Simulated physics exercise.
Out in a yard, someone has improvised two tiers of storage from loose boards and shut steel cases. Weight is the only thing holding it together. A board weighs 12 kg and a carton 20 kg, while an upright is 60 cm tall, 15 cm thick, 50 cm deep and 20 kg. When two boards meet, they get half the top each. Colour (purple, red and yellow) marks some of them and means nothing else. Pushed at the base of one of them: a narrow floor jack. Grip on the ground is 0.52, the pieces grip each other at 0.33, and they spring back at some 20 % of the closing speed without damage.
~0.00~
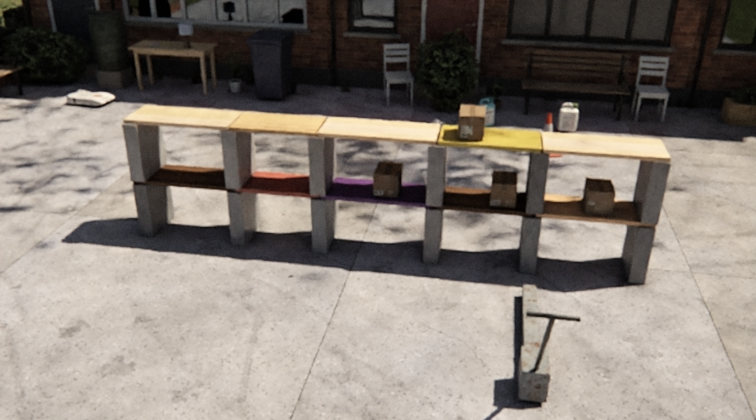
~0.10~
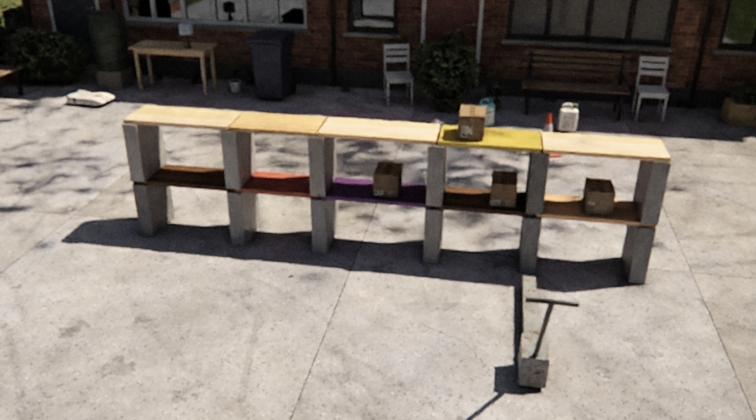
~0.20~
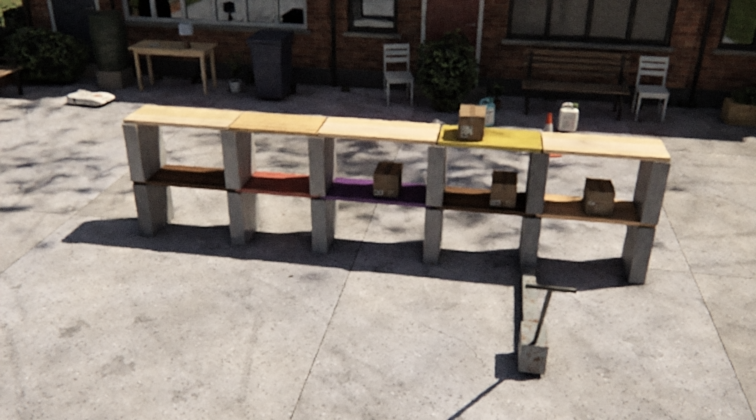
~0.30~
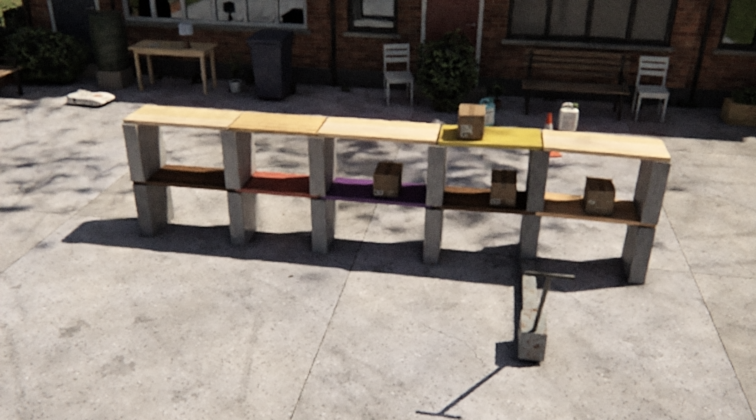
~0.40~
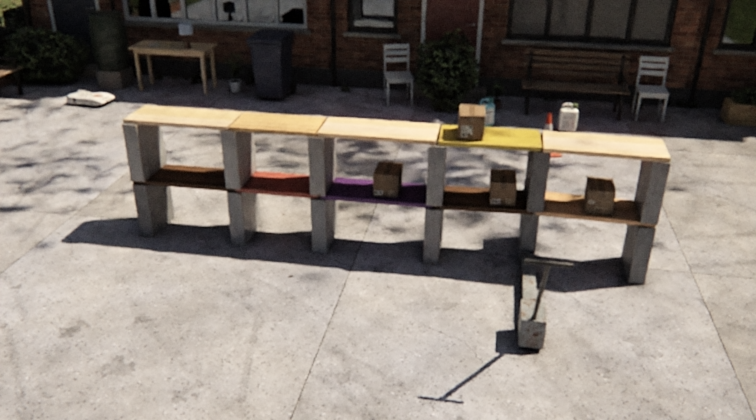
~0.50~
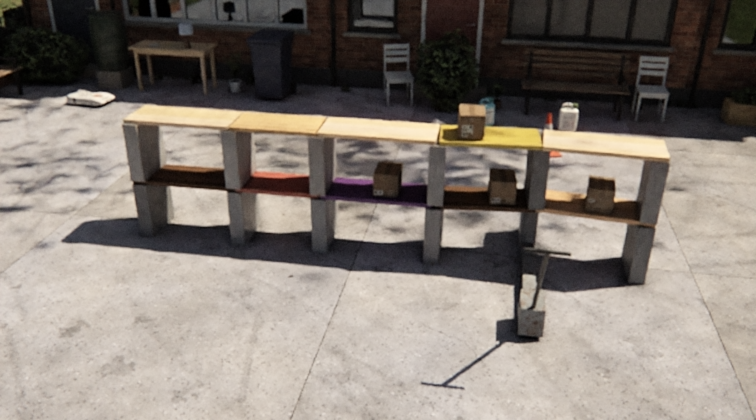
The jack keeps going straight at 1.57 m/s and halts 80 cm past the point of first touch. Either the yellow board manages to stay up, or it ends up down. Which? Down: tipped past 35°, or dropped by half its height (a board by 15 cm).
It ends up down.
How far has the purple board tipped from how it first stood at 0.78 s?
Some 0 degrees.
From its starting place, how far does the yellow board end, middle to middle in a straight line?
About 95 cm from where it started.
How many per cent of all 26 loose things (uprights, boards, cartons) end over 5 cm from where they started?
Result: 50 per cent.
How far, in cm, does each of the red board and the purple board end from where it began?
Red: 0 cm, purple: 0 cm.
After 0.78 s, none of the 26 pieces down, 10 disturbed; yellow board leaning 3°.
After 1.06 s, 8 of the 26 pieces down; yellow board leaning 54°, 40 cm lower.
After 1.38 s, 11 of the 26 pieces down; yellow board leaning 47°, 72 cm lower.
After 2.36 s, 13 of the 26 pieces down; yellow board leaning 42°, 91 cm lower.
At rest (3.7 s), 13 of the 26 pieces down; yellow board leaning 42°, 91 cm lower; purple board unmoved; red board unmoved. As the last picture would show them, middles, yellow board near (479, 213), purple board near (378, 192).
